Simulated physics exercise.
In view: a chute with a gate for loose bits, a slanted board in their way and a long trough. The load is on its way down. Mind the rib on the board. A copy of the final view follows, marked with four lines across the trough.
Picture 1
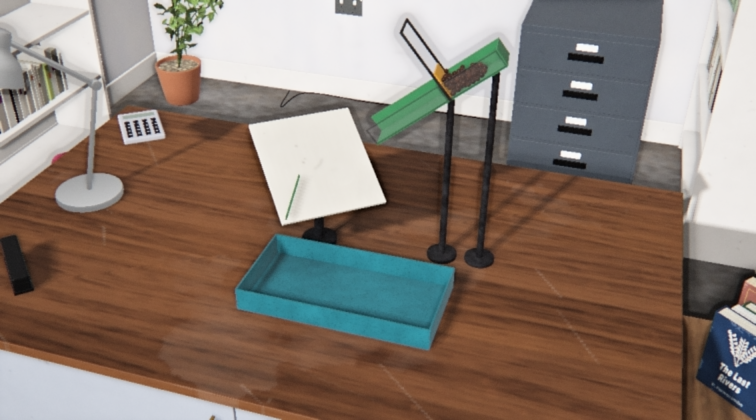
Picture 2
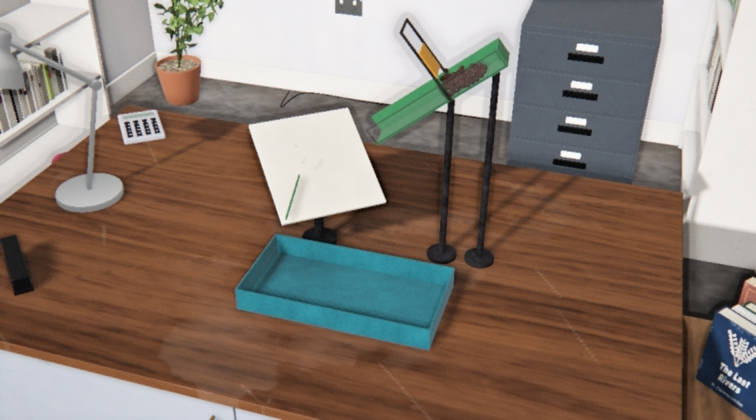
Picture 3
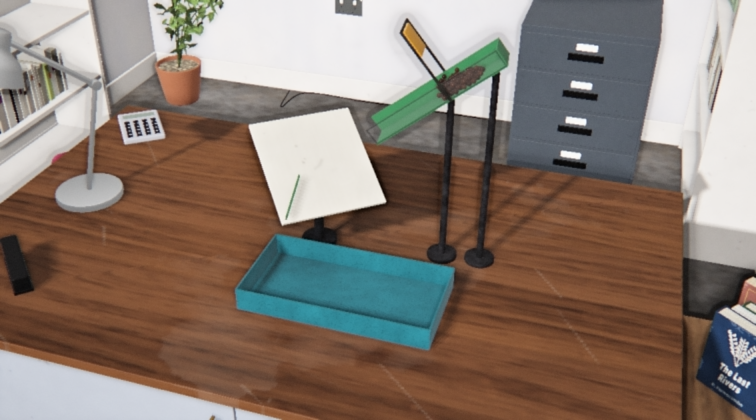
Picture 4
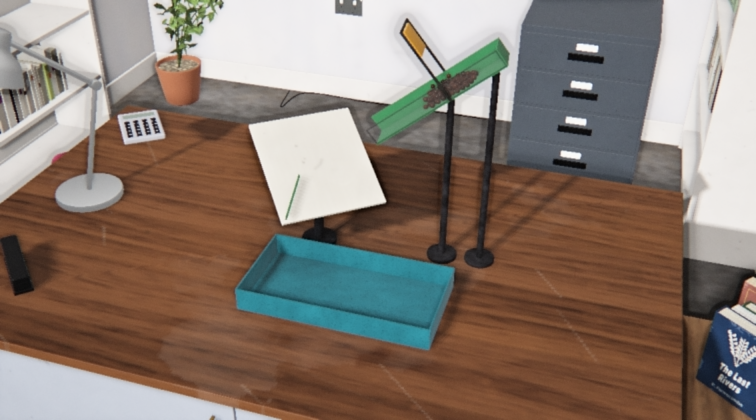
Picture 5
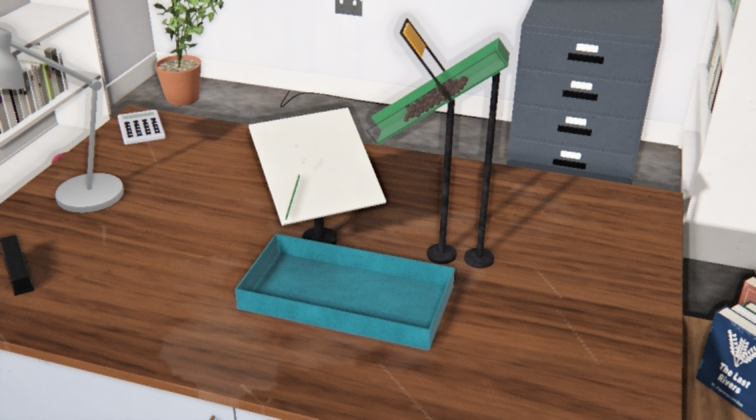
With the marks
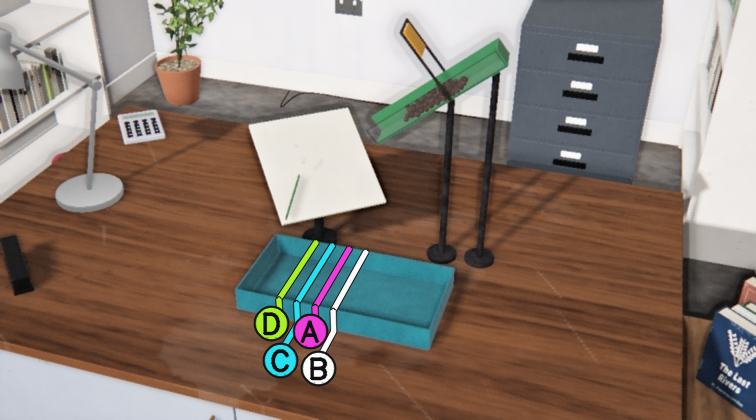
Small brown bits sat behind a gate in a sloping green chute, then slid down to the left once the gate lifted, spreading out above a tilted white board and an empty teal tray.
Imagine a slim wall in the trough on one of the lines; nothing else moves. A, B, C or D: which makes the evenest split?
Line C.
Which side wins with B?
Left.
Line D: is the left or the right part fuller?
The right side.
On the marked copy, line A crosses the front rim at (315, 306); line B crosses the front rim at (333, 310); line C crosses the front rim at (296, 302); line D crosses the front rim at (279, 298).
With A, of what is caught, the larger part on the left of the divider, roughly a quarter on the right.
With B, of what is caught, the larger part on the left of the divider, roughly a quarter on the right.
With C, of what is caught, roughly half on the left of the divider, roughly half on the right.
With D, of what is caught, roughly a quarter on the left of the divider, the larger part on the right.
